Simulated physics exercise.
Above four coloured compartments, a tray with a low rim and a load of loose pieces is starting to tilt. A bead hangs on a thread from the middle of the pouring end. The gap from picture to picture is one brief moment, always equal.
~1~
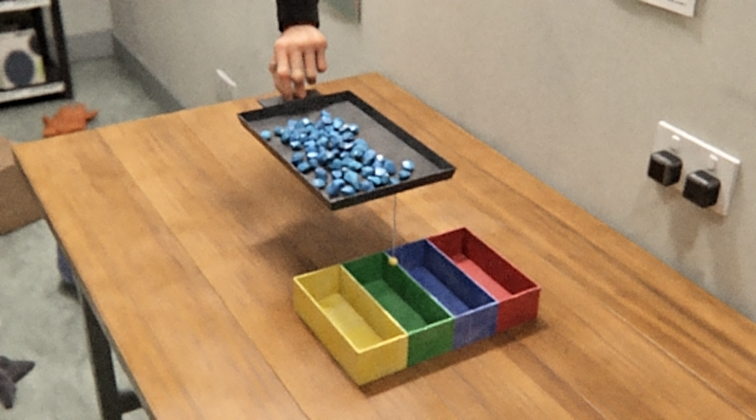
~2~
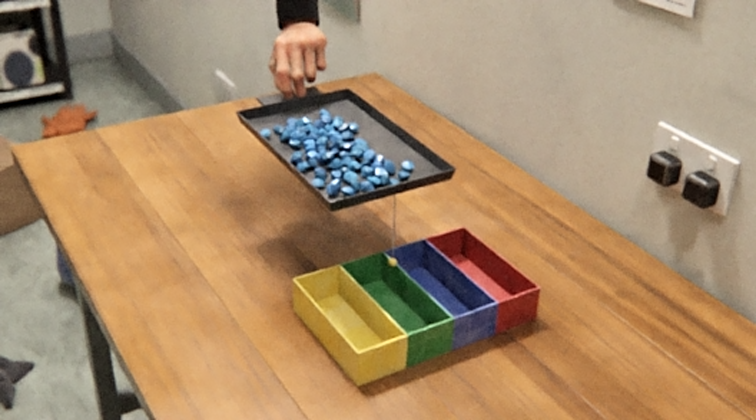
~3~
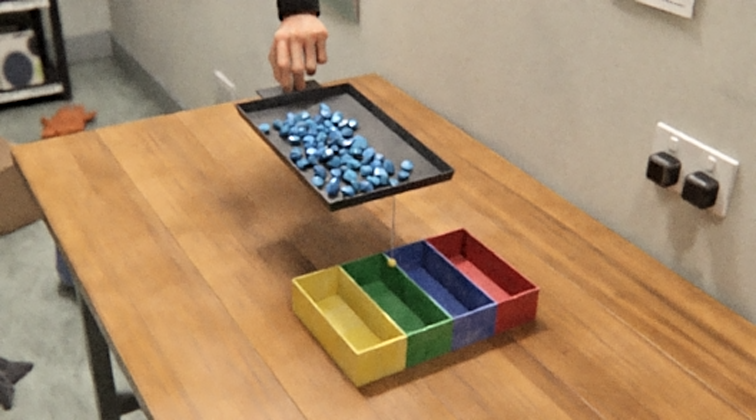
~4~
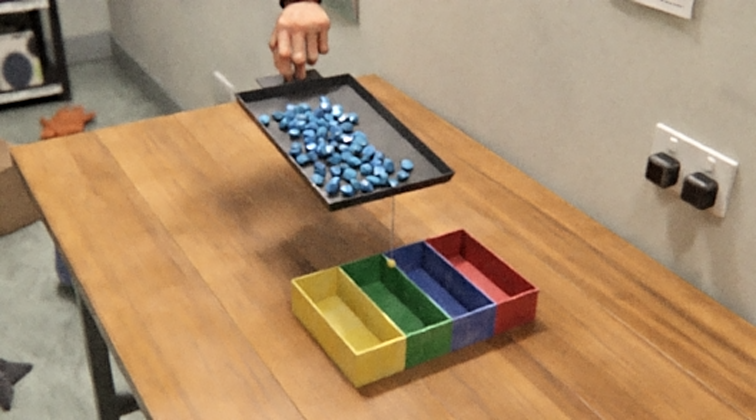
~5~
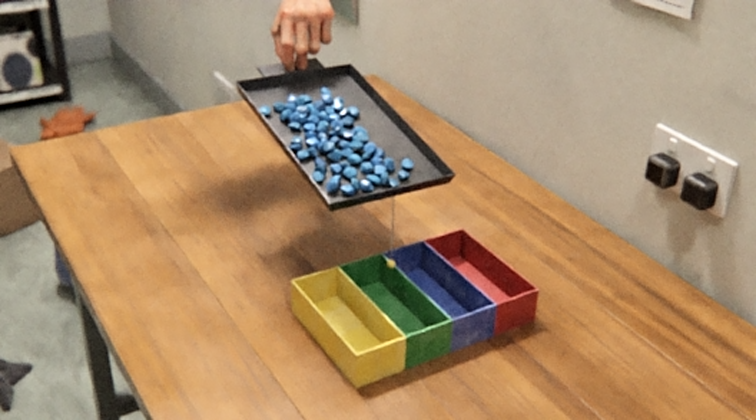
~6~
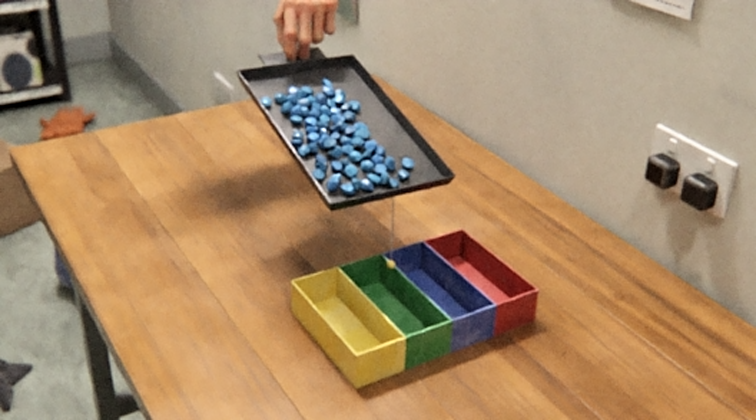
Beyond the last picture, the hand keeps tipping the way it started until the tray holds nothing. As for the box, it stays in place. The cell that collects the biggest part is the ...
... Blue one.
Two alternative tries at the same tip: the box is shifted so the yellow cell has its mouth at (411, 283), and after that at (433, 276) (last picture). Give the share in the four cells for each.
Around 90 then around 60 per cent.
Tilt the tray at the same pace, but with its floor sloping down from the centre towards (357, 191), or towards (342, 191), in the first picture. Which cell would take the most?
The yellow cell, then the yellow one.
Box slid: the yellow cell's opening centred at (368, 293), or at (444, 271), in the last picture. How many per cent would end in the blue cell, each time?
You'd get near 40 per cent and afterwards near 0 per cent.
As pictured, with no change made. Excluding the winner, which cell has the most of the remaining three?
Second place goes to the cell in green.
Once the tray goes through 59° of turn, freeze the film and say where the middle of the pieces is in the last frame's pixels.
The centre of the load shows up near (401, 173) in the last view.
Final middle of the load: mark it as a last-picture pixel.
It settles centred around (436, 316).
Shortly afterwards, tray tipped steeply; all but a few on the tray; a little falling or outside the box.
Next, tray tipped right over; near a third on the tray; near a quarter in the blue cell; near a quarter in the green cell; a little in the red cell; only a few in the yellow cell; near a quarter falling or outside the box.
Some moments later, tray tipped past a quarter turn; near half in the blue cell; near a third in the green cell; a little in the red cell; a little in the yellow cell; only a few falling or outside the box.
In the end, tray tipped past a quarter turn; near half in the blue cell; near a third in the green cell; a little in the red cell; a little in the yellow cell; only a few outside the box.
